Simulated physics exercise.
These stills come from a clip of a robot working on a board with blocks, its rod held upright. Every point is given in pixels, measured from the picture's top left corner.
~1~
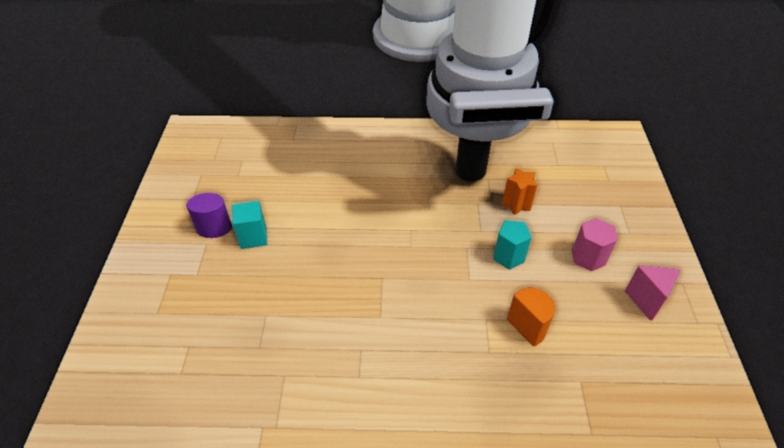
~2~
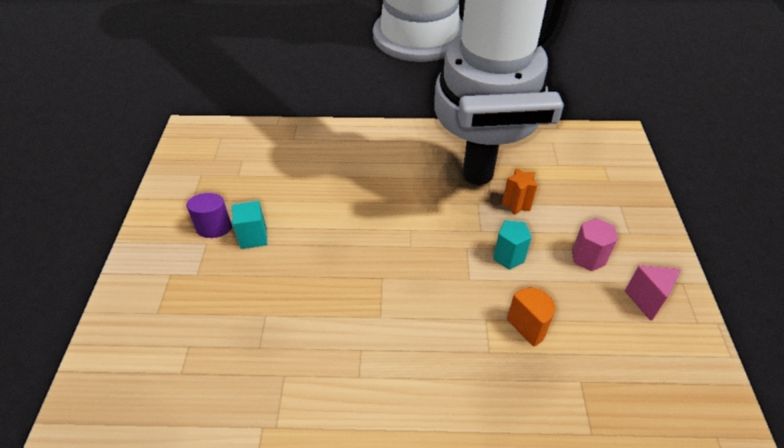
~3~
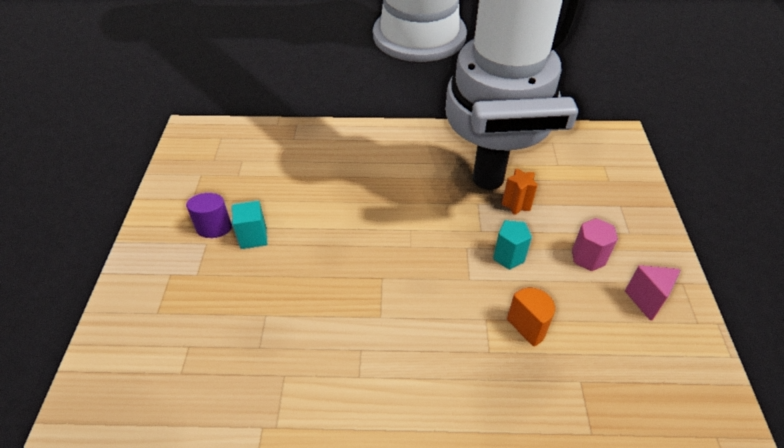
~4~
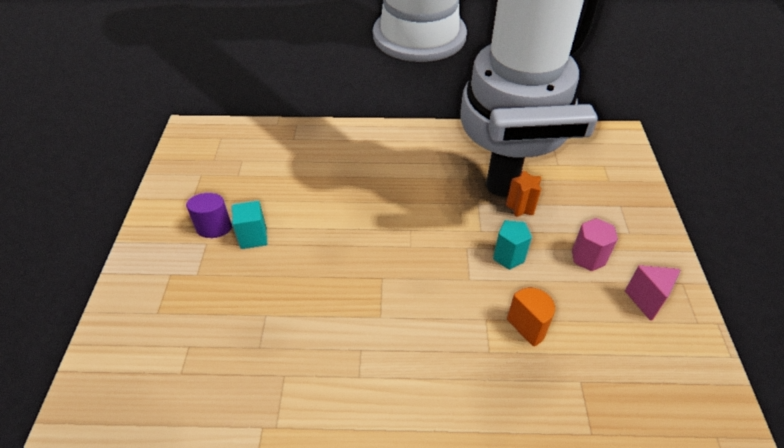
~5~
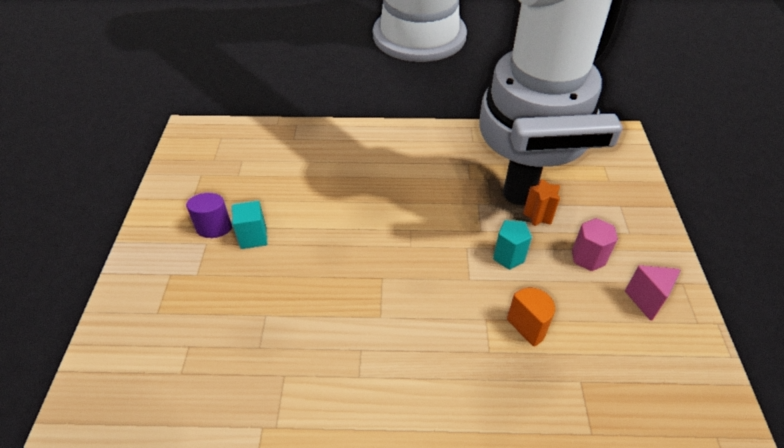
At first, a robot arm holds its black rod just left of an orange star-shaped block on a wooden board scattered with purple, turquoise, orange and pink blocks. The rod moves right and slightly toward the viewer, meets the orange star and pushes it a short way right, while the other blocks stay still.
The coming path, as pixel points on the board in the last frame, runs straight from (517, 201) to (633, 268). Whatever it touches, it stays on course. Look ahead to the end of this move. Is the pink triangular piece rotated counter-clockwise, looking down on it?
My answer is yes.
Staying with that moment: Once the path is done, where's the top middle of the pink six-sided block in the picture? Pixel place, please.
My prediction: (636, 268).
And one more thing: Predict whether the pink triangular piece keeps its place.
It is carried off its spot.
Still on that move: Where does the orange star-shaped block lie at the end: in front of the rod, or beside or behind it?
In front, I predict.
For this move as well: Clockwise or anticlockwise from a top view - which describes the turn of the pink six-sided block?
It twists with the clock when seen from above.
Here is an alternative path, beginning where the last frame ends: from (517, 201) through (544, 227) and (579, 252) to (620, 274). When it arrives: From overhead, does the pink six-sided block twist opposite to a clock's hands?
It seems not.
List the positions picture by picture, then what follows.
In the first picture, rod tip at (471, 171); block tops, turquoise five-sided block at (515, 231); orange star-shaped block at (523, 178); pink six-sided block at (600, 231); pink triangular piece at (662, 276).
In the second picture, rod at (478, 174); blocks unchanged.
In the third picture, rod at (488, 179); blocks unchanged.
In the fourth picture, rod at (502, 186); orange star-shaped block at (528, 181).
In the fifth picture, rod at (519, 194); turquoise five-sided block at (515, 231); orange star-shaped block at (547, 189); pink six-sided block at (600, 231); pink triangular piece at (662, 276).
The first path, step by step. One third of the way, rod at (556, 214); orange star-shaped block at (587, 211); pink six-sided block at (603, 234), turned 10° clockwise.
Two thirds of the way, rod at (595, 237); orange star-shaped block at (631, 234); pink six-sided block at (630, 261), turned 75° clockwise; pink triangular piece at (665, 281), turned 20° anticlockwise.
At the end, rod at (637, 261); turquoise five-sided block in place; orange star-shaped block at (676, 260); pink six-sided block at (636, 268), turned 110° clockwise; pink triangular piece at (668, 289), turned 30° anticlockwise.
